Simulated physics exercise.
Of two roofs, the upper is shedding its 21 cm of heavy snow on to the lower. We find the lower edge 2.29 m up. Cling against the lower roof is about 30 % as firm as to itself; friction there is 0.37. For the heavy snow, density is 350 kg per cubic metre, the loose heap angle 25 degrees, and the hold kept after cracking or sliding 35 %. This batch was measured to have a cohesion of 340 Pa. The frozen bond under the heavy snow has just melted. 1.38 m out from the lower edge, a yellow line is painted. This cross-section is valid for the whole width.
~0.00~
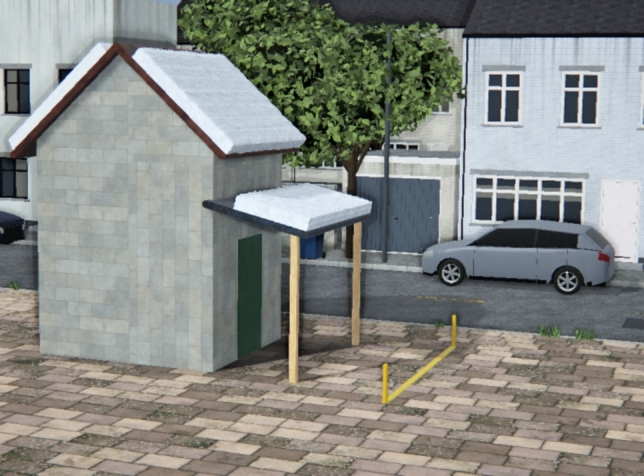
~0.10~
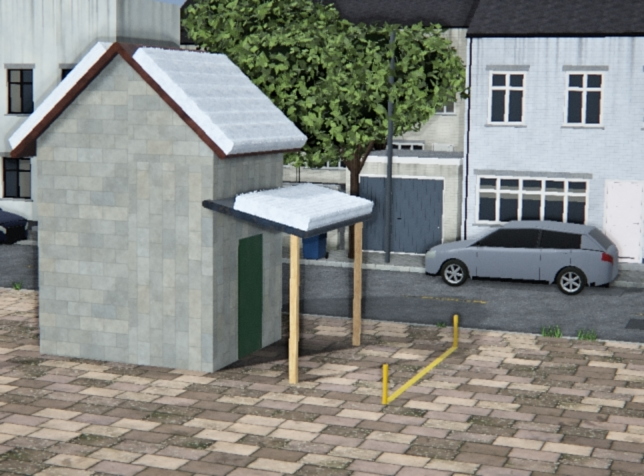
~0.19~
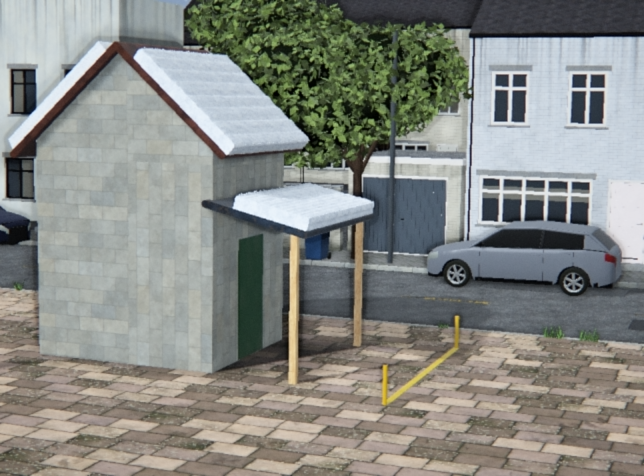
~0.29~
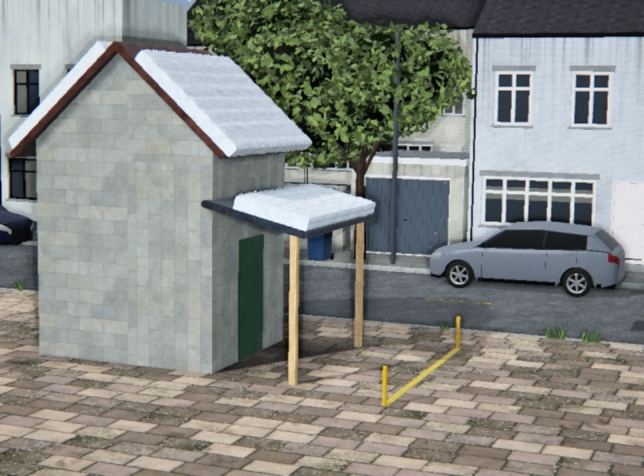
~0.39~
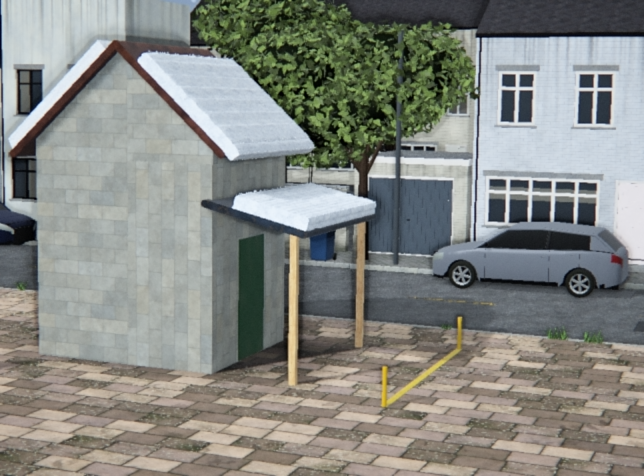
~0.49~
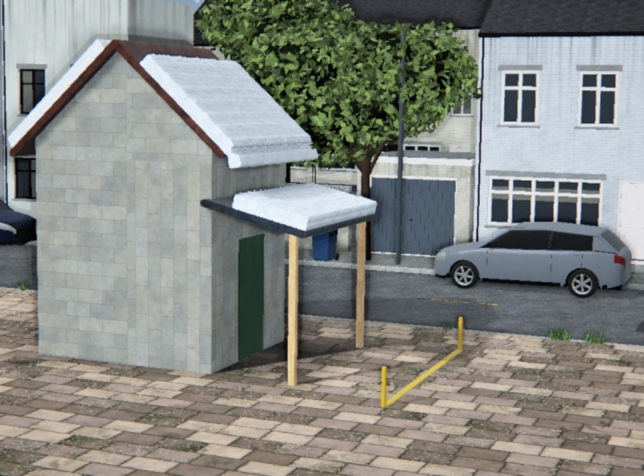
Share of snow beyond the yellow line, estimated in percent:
Approximately 19 percent.
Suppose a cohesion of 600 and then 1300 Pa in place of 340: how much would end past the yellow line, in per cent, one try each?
First 2 %, second 0 %.
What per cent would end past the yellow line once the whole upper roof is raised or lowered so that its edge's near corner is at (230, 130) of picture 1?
30 %, roughly.
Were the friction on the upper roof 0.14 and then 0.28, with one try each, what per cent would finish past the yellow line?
About 45 % in the first try and about 35 % in the second.
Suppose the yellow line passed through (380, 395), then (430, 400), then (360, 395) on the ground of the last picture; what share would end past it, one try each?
25 %, 9 %, 35 %.
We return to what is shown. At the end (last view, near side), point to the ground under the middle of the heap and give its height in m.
It sits close to (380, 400), some 0.2 m high.
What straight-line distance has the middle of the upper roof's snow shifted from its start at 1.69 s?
About 2.2 m.
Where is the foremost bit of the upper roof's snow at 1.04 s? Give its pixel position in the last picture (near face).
Near (275, 202), I'd say.
After 1.04 s, none is below the lower edge and 0 % is past the line.
After 1.69 s, 2 % is below the lower edge and 0 % is past the line.
After 2.35 s, 53 % is below the lower edge and 5 % is past the line.
After 3.00 s, 57 % is below the lower edge and 19 % is past the line.
After 3.60 s, 57 % is below the lower edge and 19 % is past the line.
